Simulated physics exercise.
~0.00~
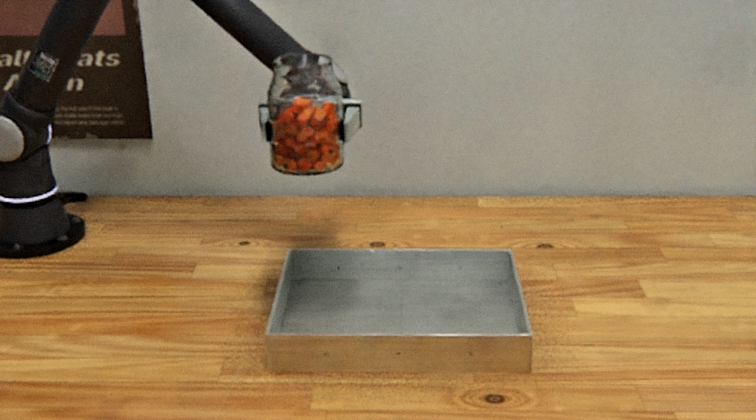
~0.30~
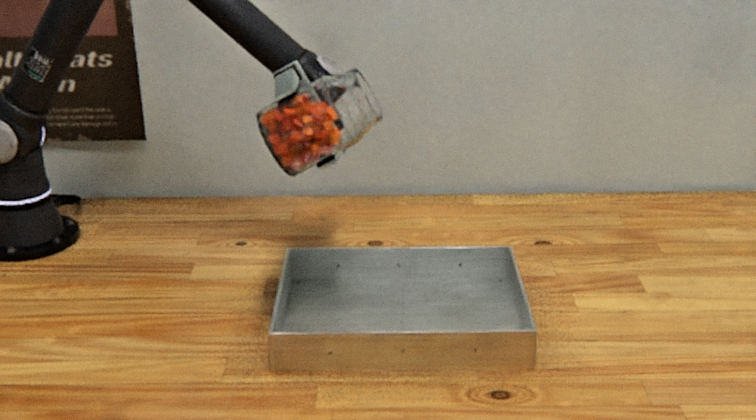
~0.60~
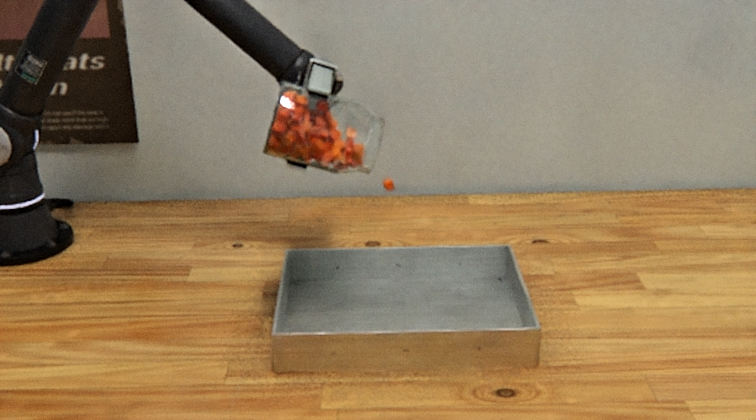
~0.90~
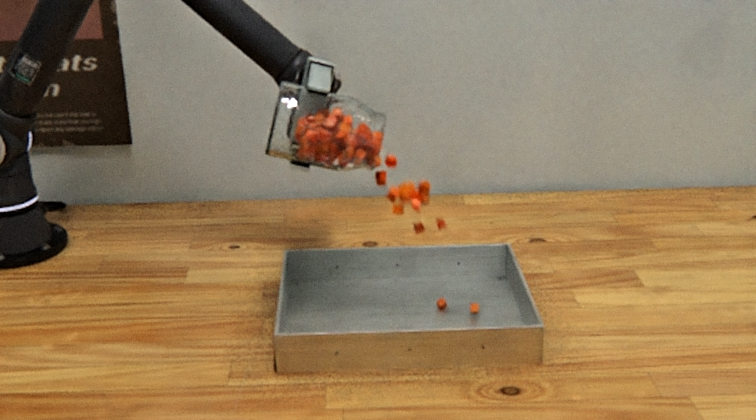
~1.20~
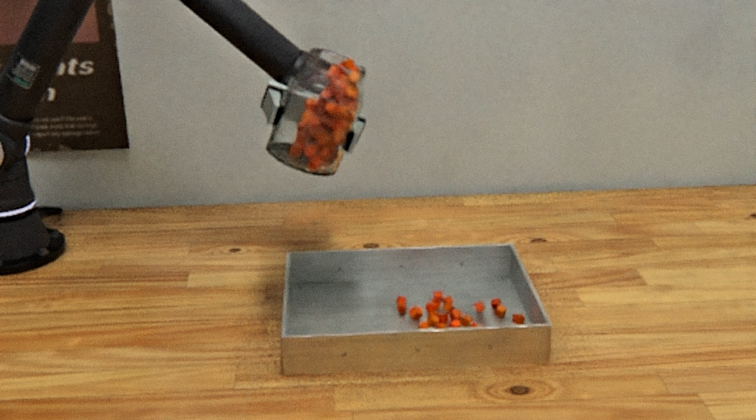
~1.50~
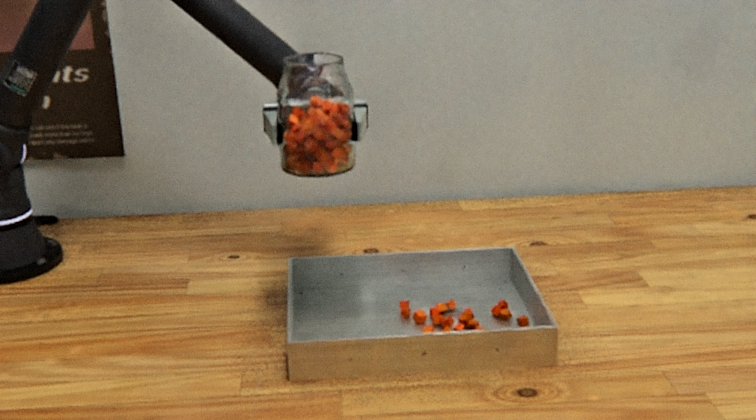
The video shows a dark robotic arm holding a clear jar of orange-red vegetable dice above a shallow metal tray, tipping it to the right so some pieces tumble out, then turning it upright with most still in the jar and a small scattering in the tray.
